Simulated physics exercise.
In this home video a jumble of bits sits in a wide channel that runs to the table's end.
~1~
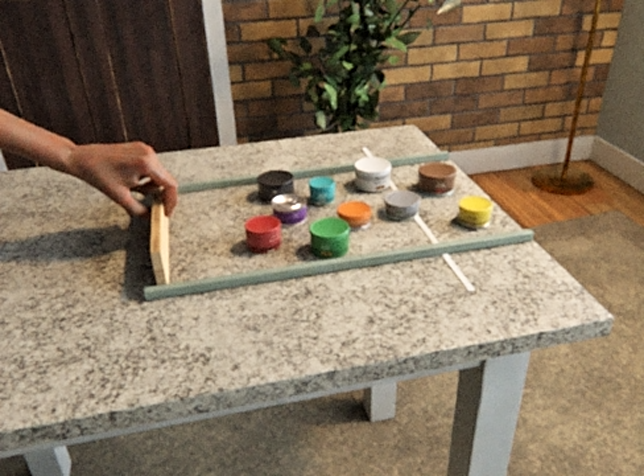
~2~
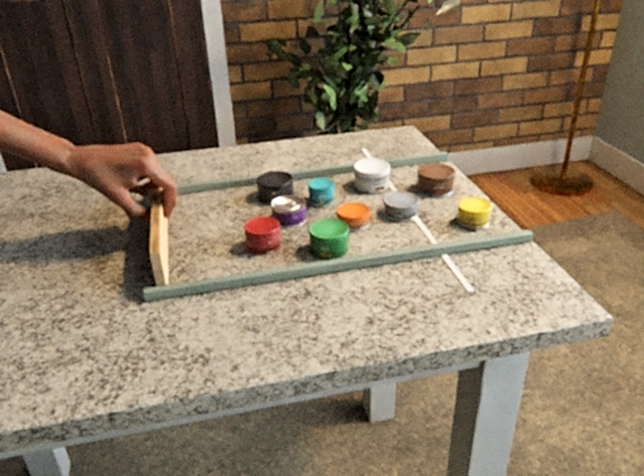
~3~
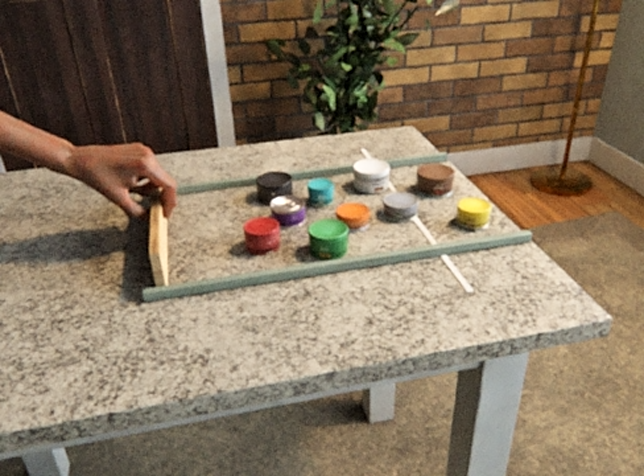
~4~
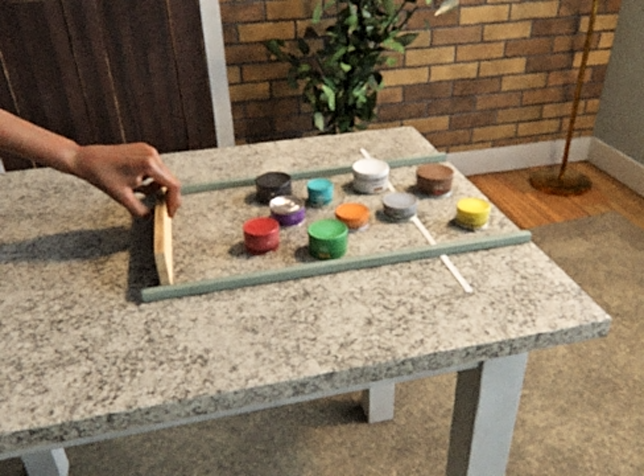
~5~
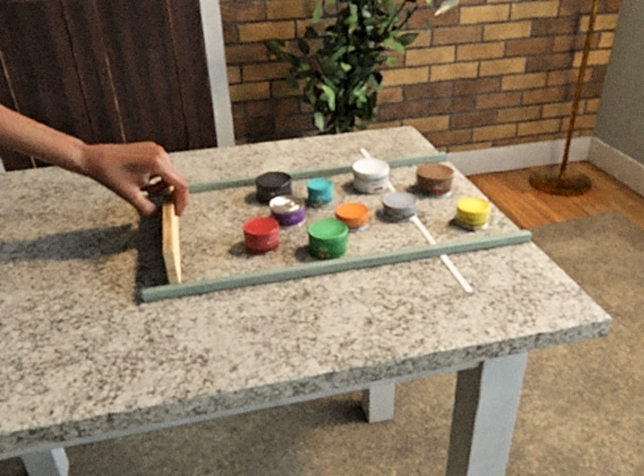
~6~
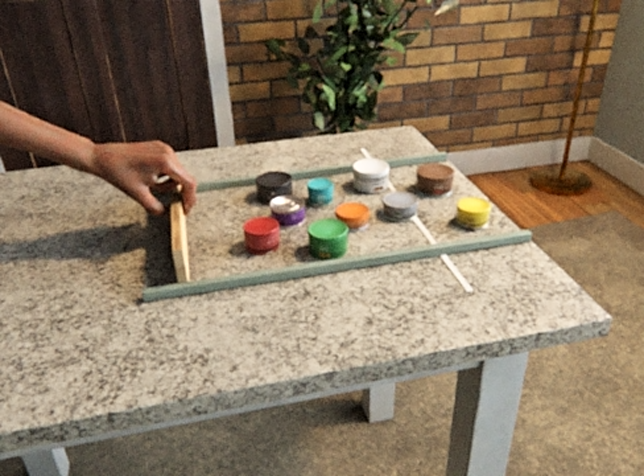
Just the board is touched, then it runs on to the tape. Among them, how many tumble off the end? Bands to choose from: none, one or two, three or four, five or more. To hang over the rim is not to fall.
Final answer: None.
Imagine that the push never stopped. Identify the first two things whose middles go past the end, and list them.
Order, earliest first: Grey tin, white tub.
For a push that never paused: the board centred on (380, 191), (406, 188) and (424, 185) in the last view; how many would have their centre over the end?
The numbers are 0, 0 and 1.
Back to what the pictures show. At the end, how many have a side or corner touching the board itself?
At rest, 5 are in contact.
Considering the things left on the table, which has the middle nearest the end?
It's the grey tin that ends nearest.
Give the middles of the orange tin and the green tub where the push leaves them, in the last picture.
The first comes to rest at (452, 202), and the second at (450, 228).
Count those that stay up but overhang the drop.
Tally: 1.
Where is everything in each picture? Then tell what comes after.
Yellow tin (474, 213); brown pot (437, 179); grey tin (402, 206); board (160, 219); tape (406, 204), in the first frame.
Brown pot (436, 180); green tub (329, 239), in the second frame.
Grey tin (400, 207); turquoise pot (321, 193), in the third frame.
Yellow tin (472, 214); board (164, 220), in the fourth frame.
Brown pot (434, 180); white tub (371, 176), in the fifth frame.
Yellow tin (473, 213); brown pot (435, 180); grey tin (400, 207); board (178, 218); tape (405, 205), in the sixth frame.
A little later, none off yet; yellow tin at rest near (473, 213); brown pot at rest near (435, 180); grey tin at rest near (400, 207).
Next, none off yet; yellow tin at rest near (473, 213); brown pot at rest near (435, 180); grey tin shifted a little near (411, 205).
When it is over, the number that fall off is zero.
